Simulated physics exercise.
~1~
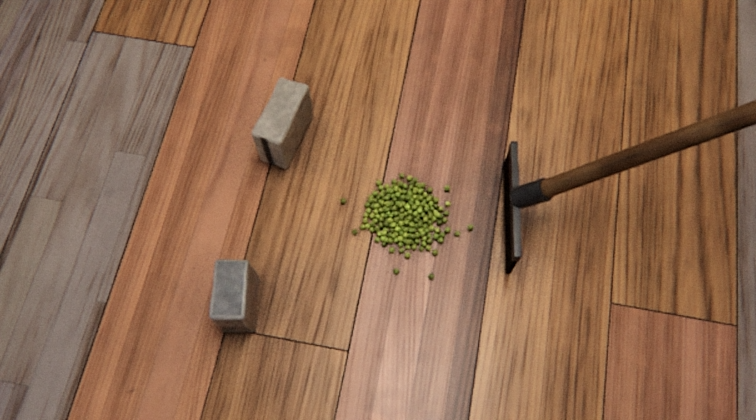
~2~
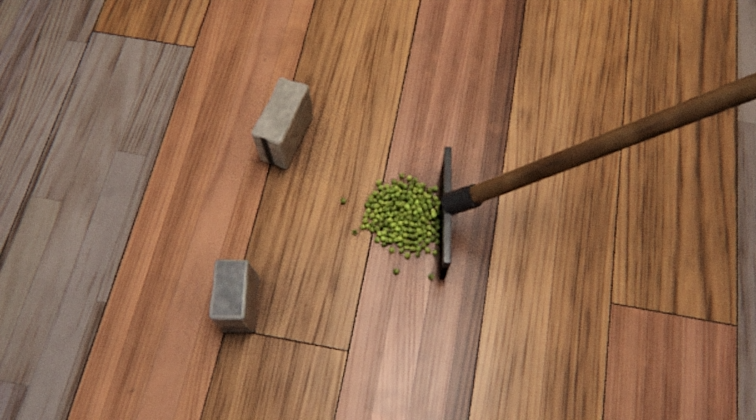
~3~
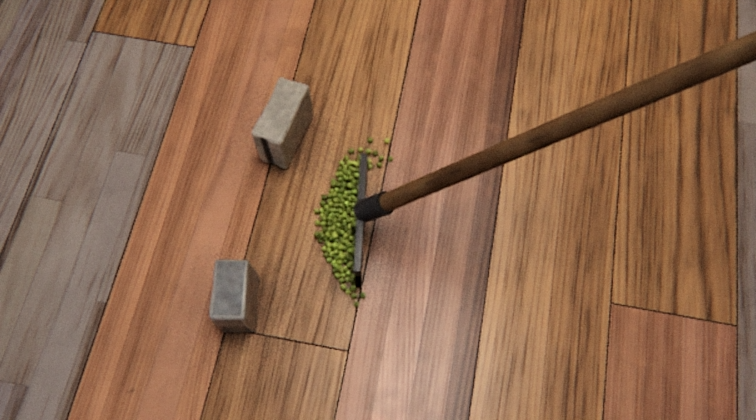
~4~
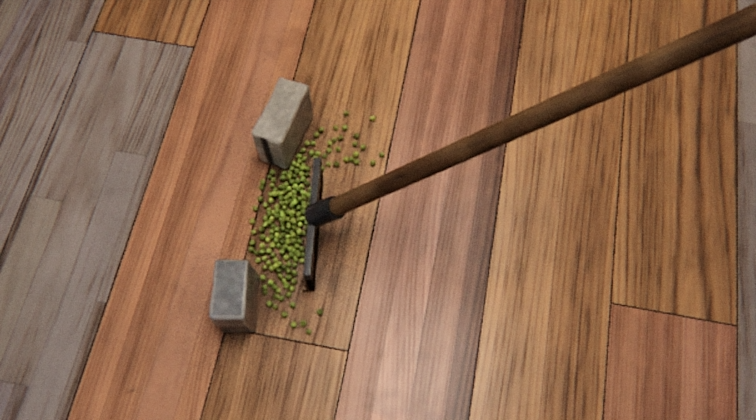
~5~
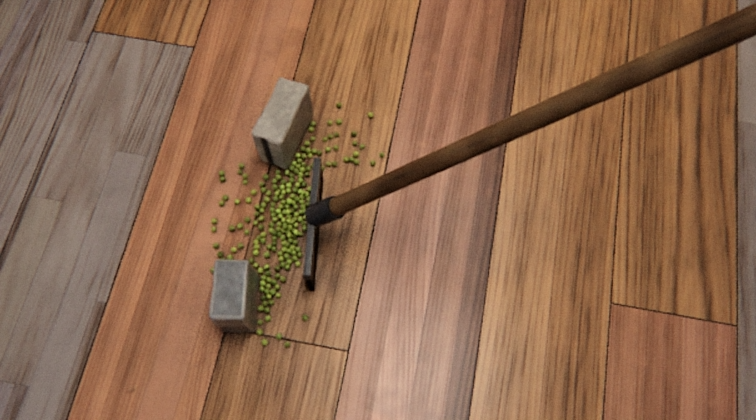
A squeegee with a dark blade and a long wooden handle stands at the right of a small heap of green peas, on a floor of reddish, brown and grey planks seen from above. Two grey blocks sit apart to the left, one higher and one lower. The blade slides left, meets the peas and pushes them into a long, narrow band. It carries them up to the blocks and stops short of them. Some peas roll on into the gap, while most rest in a loose scatter before the blocks, beside the still blade.
